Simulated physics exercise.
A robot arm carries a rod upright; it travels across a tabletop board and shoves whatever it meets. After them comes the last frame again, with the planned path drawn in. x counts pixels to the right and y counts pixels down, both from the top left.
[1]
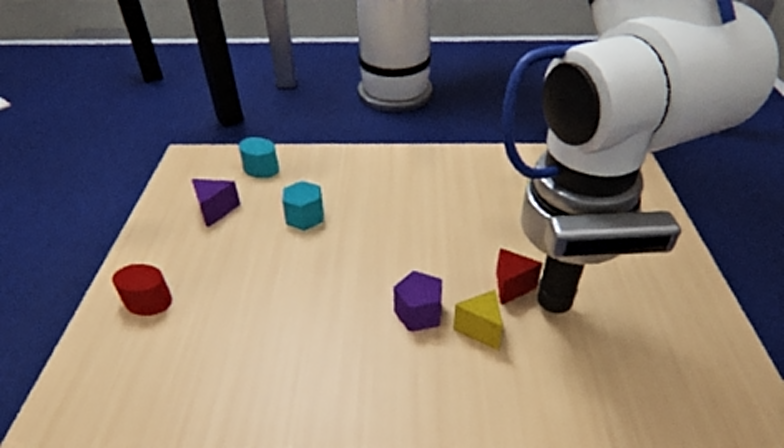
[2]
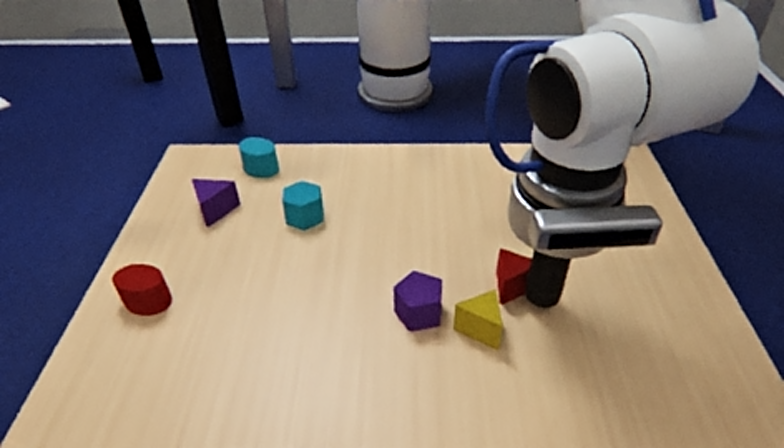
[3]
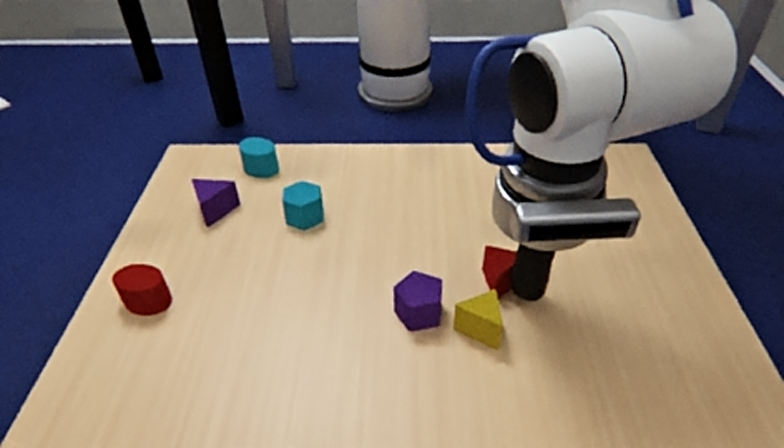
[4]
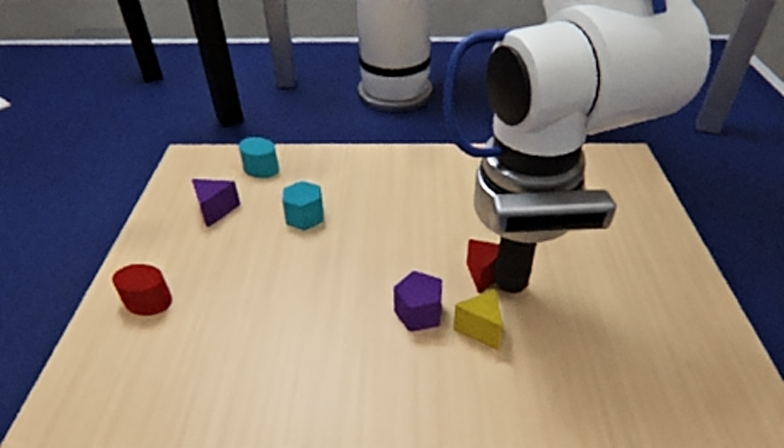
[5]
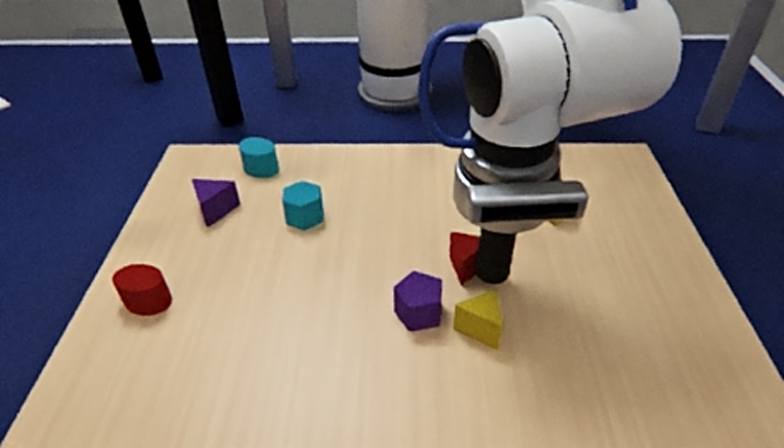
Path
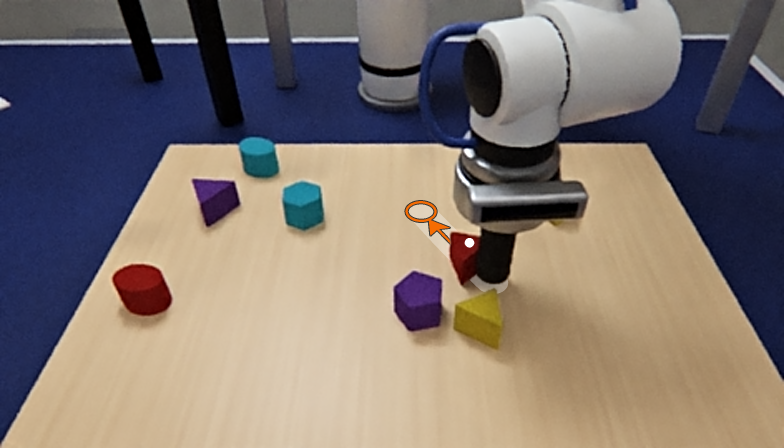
At the start, a robot arm holds a dark rod upright beside a red triangular block, near a yellow triangular block and a purple one on a wooden table. The rod then pushes the red block leftward and slightly back, behind those two, while the other visible blocks stay put.
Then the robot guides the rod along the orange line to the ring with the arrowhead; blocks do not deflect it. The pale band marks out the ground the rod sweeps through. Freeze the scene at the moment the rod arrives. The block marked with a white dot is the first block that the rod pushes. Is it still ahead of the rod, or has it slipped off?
Most likely the block marked with a white dot slides off.
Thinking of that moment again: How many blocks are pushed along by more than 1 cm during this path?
There will be one block displaced.
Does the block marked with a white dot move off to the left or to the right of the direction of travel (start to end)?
It shifts to the left.
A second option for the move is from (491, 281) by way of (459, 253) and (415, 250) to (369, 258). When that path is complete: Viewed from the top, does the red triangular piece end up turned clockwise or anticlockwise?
Looking down on the board, it turns clockwise.
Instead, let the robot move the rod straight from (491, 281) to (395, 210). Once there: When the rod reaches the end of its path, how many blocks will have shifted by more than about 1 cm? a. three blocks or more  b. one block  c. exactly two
Choice b: One block.
Drawn move, straight from (491, 281) to (421, 211); the dot is on the red triangular piece.
What follows on the original path. One third of the way, rod at (465, 248); red triangular piece at (439, 224), turned 30° anticlockwise.
Two thirds of the way, rod at (442, 225); red triangular piece at (417, 215), turned 65° anticlockwise.
At the end, rod at (421, 203); red triangular piece at (415, 215), turned 75° anticlockwise; yellow triangular piece still.
